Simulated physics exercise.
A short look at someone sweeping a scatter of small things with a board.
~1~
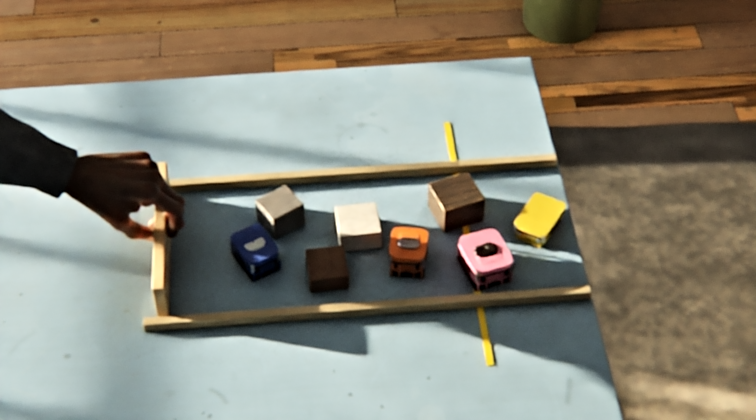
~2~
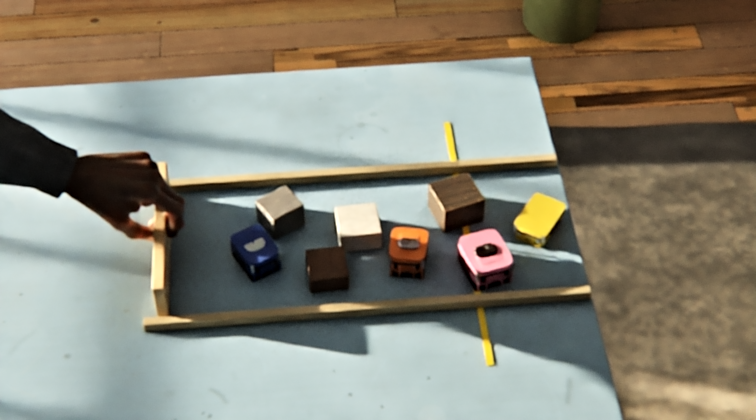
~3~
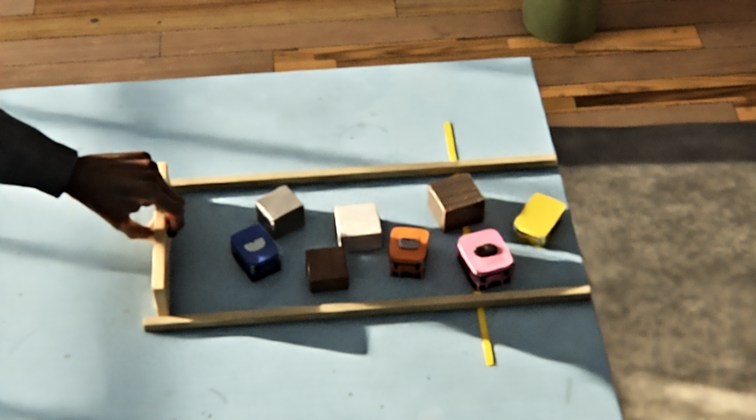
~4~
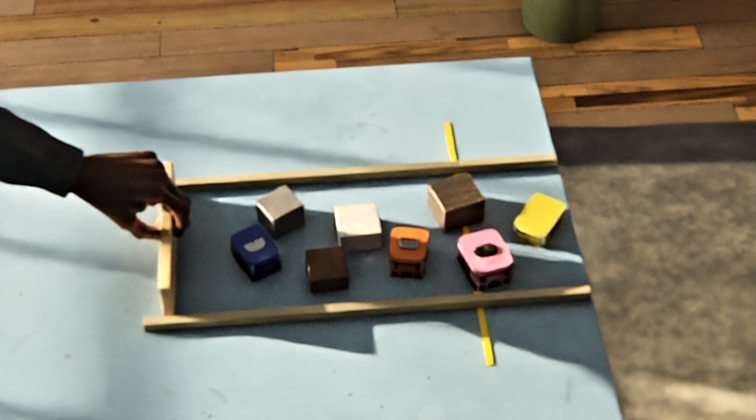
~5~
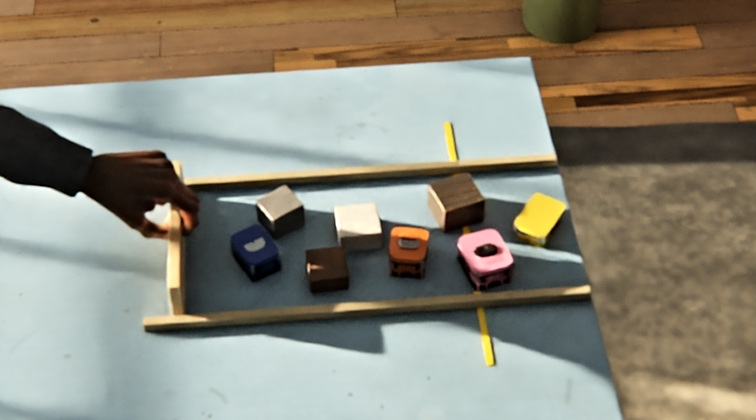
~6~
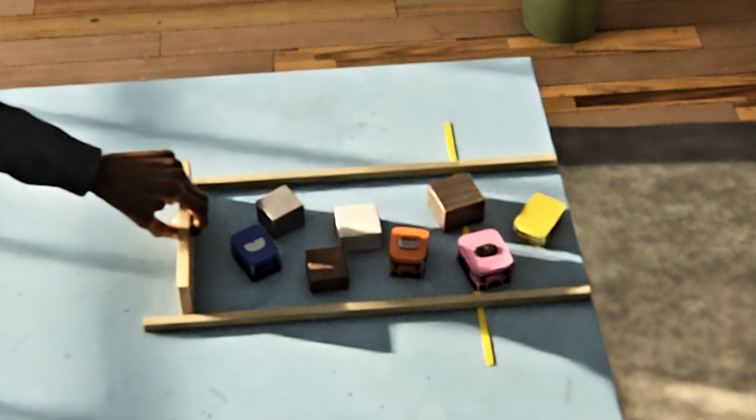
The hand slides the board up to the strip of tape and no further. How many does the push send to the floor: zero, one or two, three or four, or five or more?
Here the number that fall off is one or two.
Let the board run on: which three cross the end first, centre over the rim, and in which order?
They are the pink case, then the yellow case, then the orange case.
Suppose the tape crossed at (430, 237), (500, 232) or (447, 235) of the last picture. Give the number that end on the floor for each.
Down on the floor: 0, 3 and 0.
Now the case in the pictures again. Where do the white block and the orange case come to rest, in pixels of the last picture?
The white block at (524, 226), the orange case at (565, 251).
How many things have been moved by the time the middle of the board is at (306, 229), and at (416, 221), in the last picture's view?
4 and 7.
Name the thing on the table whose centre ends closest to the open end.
Foremost is the yellow case.
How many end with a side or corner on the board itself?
In contact: 2.
A little later, none off yet; yellow case at rest near (540, 221); pink case at rest near (485, 260); black block at rest near (456, 202).
When it is over, the number that fall off is one or two; down, pink case.
